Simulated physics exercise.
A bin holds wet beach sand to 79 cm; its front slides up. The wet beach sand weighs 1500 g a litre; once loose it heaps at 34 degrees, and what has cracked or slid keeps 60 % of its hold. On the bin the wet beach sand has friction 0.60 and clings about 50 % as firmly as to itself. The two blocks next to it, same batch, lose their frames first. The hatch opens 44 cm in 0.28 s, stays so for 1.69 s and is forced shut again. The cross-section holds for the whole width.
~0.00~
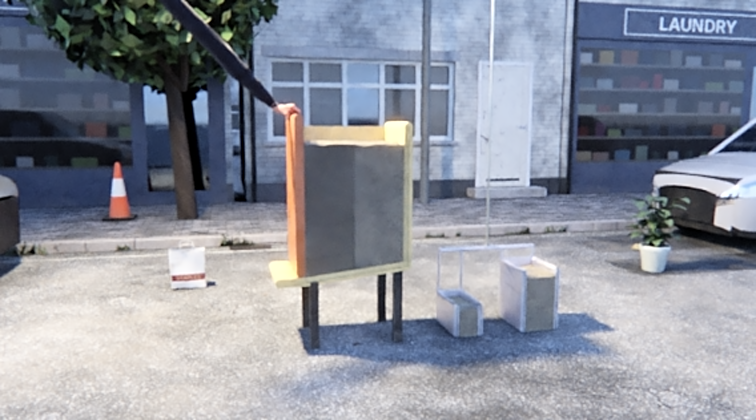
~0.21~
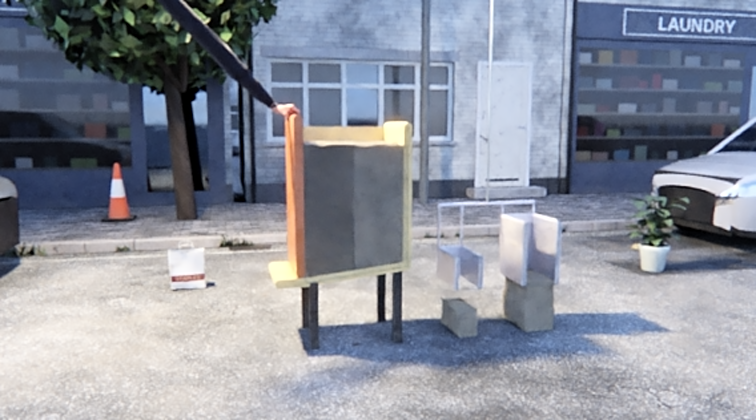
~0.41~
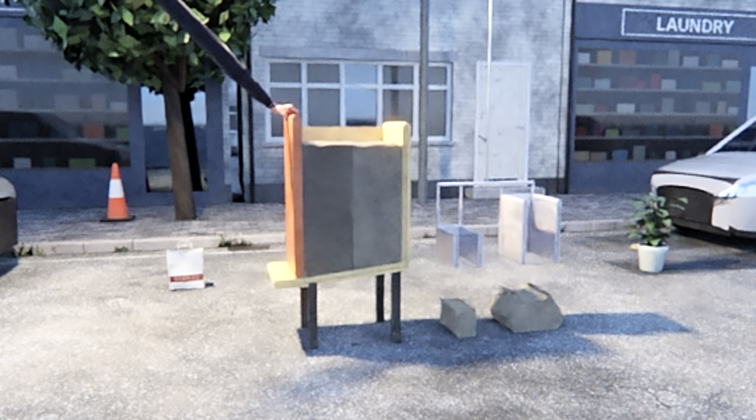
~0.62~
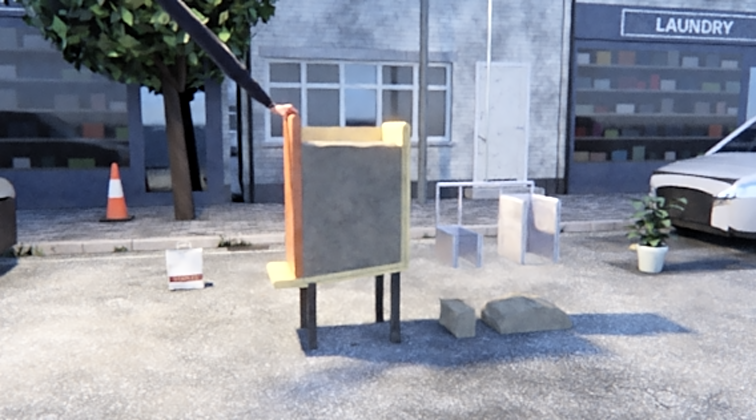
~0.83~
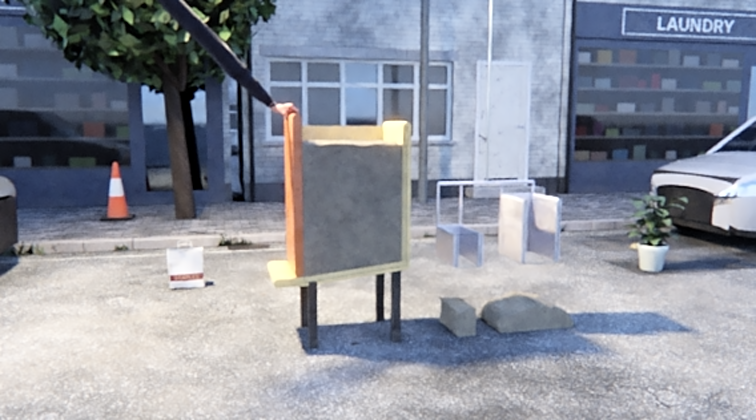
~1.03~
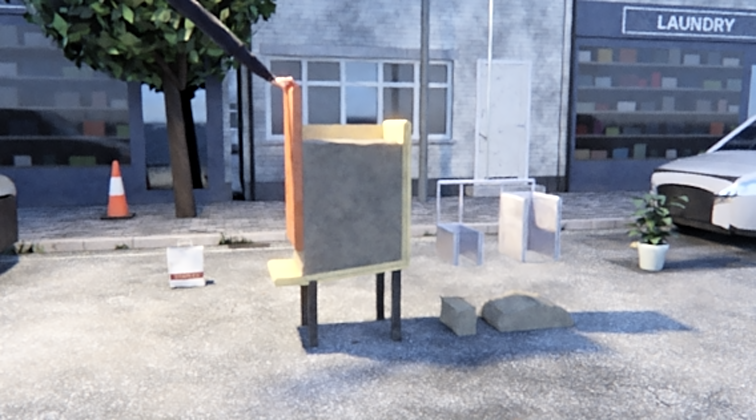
A grey-fronted bin with pale yellow edges and an orange side panel stands on dark legs in a paved street, seen from a fixed, level view. Behind are a tree, a traffic cone, a brick building, a laundry and a white car, with a potted plant at right. Clear box-shaped moulds lift off two sandy blocks, the larger slumps low, and finally a dark arm raises the orange panel slightly.
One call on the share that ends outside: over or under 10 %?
The result is over 10 %.
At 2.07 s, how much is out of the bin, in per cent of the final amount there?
Some 50 per cent.
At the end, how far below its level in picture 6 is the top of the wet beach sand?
About 24 cm.
After 1.51 s, the hatch is 44 cm open and 6 % is out.
After 2.07 s, the hatch is 44 cm open and 23 % is out.
After 2.63 s, the hatch is 44 cm open and 38 % is out.
After 3.19 s, the hatch is 11 cm open and 44 % is out.
After 3.85 s, at the end, the hatch is shut and 45 % is out.
